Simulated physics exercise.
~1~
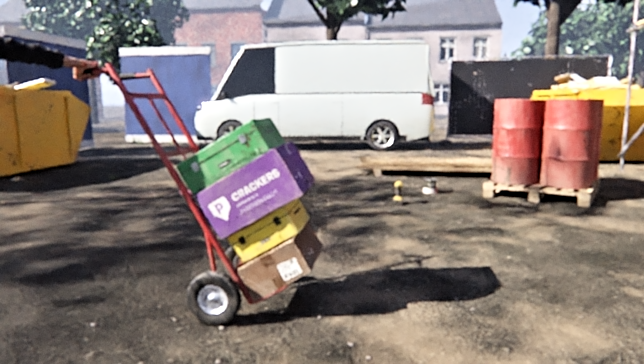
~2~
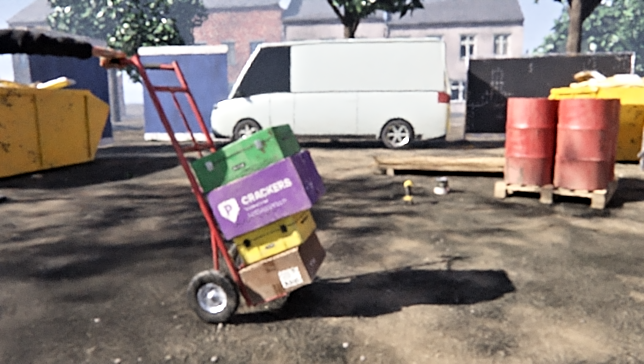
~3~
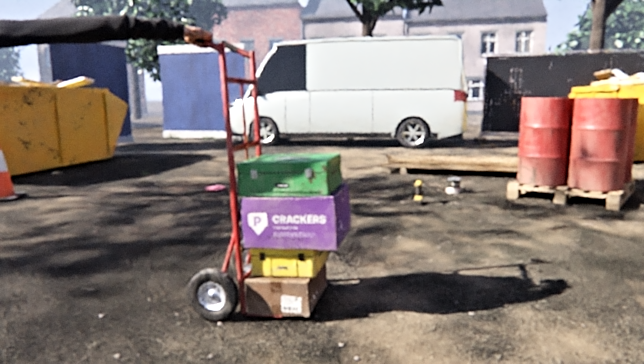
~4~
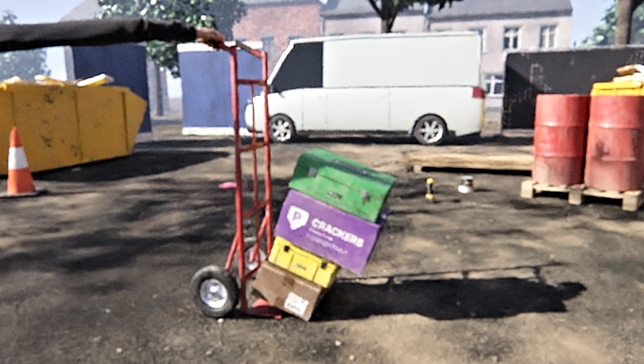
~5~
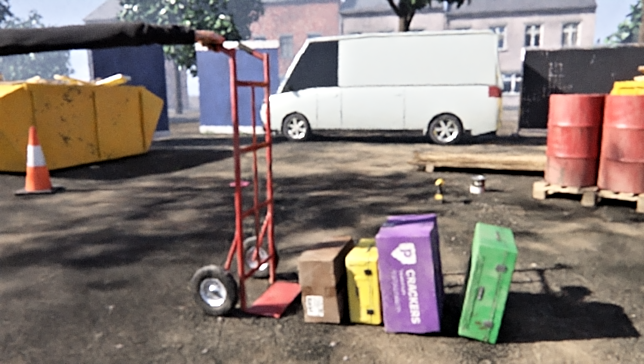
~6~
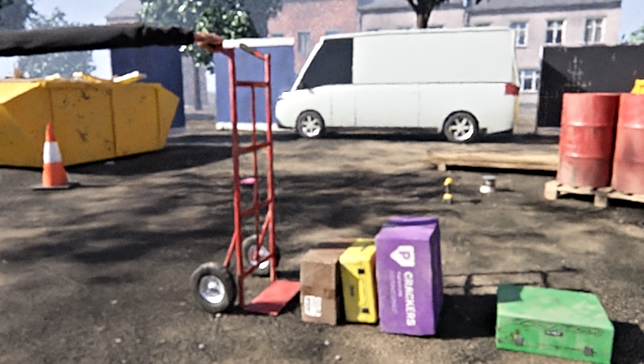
A red sack truck, leaning back to the left under an outstretched arm, carries a stack of four items in a sunny yard with a white van, a yellow skip and red barrels behind. The hand swings the handles up until the truck stands upright with its plate on the ground. The whole stack then tips forward to the right, brown box, yellow toolbox, purple crackers box and green toolbox together. They topple into a row on their sides, the green one farthest out. Finally the green toolbox drops flat, while the others stay in line beside the upright truck.
